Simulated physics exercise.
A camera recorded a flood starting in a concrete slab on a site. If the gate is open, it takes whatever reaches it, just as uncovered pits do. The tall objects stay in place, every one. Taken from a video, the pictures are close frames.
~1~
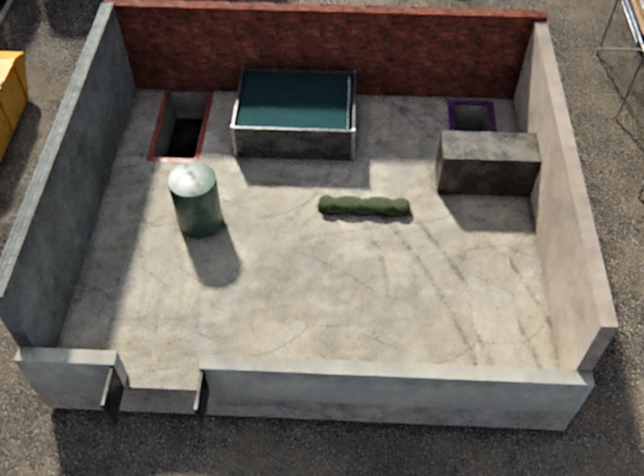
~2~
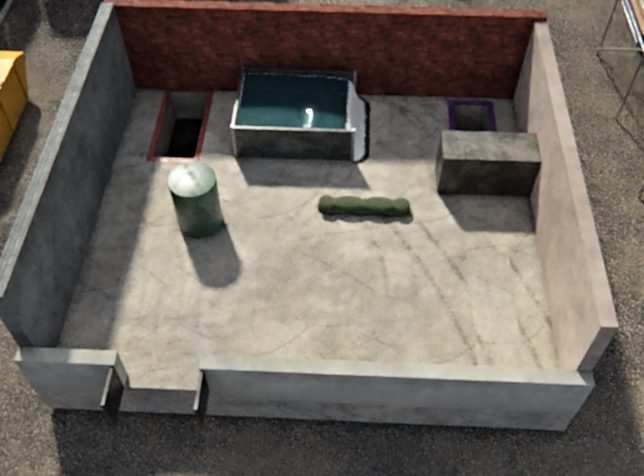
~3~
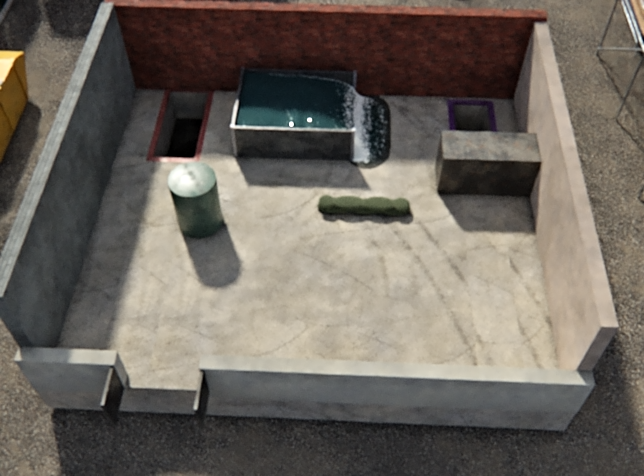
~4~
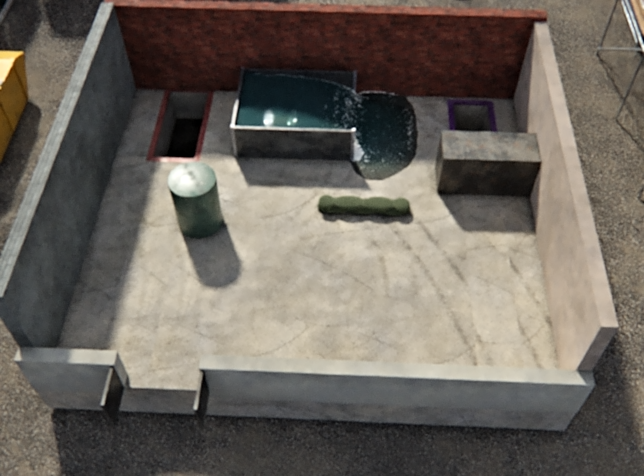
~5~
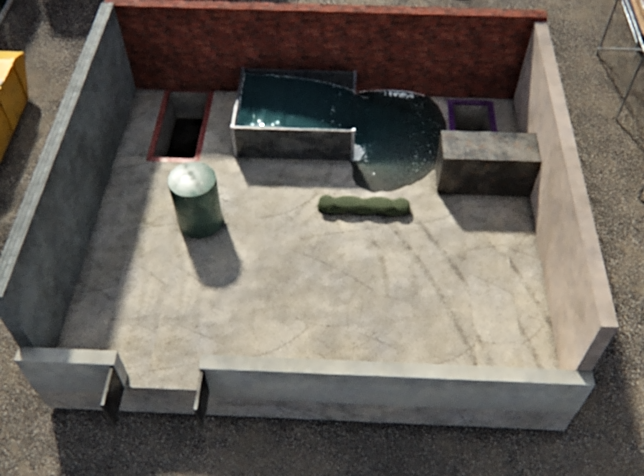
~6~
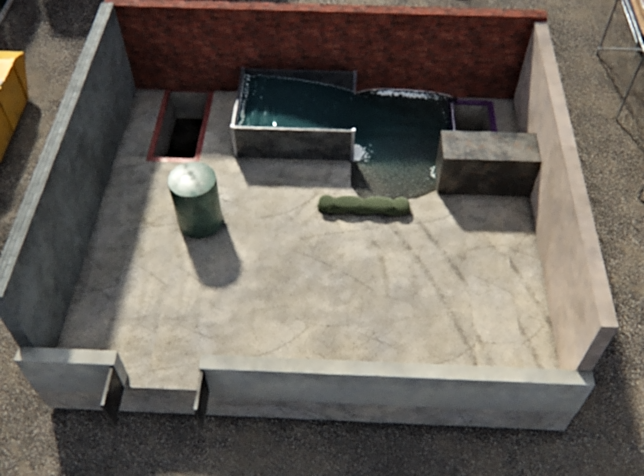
The clip opens on a walled concrete yard where a raised rectangular tank of dark teal water sits still near the red brick back wall. Water then pours out of the tank's right side and spreads across the slab, reaching the gray block and the purple-edged pit.
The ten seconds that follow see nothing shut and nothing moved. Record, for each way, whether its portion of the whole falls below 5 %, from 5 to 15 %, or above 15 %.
Recorded: The gate: Below 5 %; the purple pit: Above 15 %; the red pit: Below 5 %.
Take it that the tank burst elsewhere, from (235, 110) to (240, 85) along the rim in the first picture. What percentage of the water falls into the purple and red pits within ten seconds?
Lab note - share by pit: Purple 0 %, red 80 %.
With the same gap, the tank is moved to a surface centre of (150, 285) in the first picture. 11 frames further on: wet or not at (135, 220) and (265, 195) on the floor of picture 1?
Spared, spared.
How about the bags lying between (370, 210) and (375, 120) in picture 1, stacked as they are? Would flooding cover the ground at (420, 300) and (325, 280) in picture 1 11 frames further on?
One after the other: Not flooded, awash.
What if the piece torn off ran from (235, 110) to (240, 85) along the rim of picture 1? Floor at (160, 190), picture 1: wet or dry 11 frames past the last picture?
Check at the given point: Inundated.
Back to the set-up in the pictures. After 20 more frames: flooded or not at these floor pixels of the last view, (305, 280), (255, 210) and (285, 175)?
Point 1: Unwetted; point 2: Unwetted; point 3: Unwetted.
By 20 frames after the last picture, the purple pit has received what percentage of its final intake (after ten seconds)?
I'd put it at 60 percent.
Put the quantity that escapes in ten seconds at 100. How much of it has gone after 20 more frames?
I get 60 percent.
A moment on, water covers 15 % of the floor; the gate 0 %, the purple pit 9 %, the red pit 0 %.
Next, water covers 25 % of the floor; the gate 0 %, the purple pit 22 %, the red pit 0 %.
Then, water covers 35 % of the floor; the gate 0 %, the purple pit 42 %, the red pit 0 %.
Later, water covers 30 % of the floor; the gate 0 %, the purple pit 62 %, the red pit 0 %.
In the end, water covers 50 % of the floor; the gate 0 %, the purple pit 71 %, the red pit 1 %.
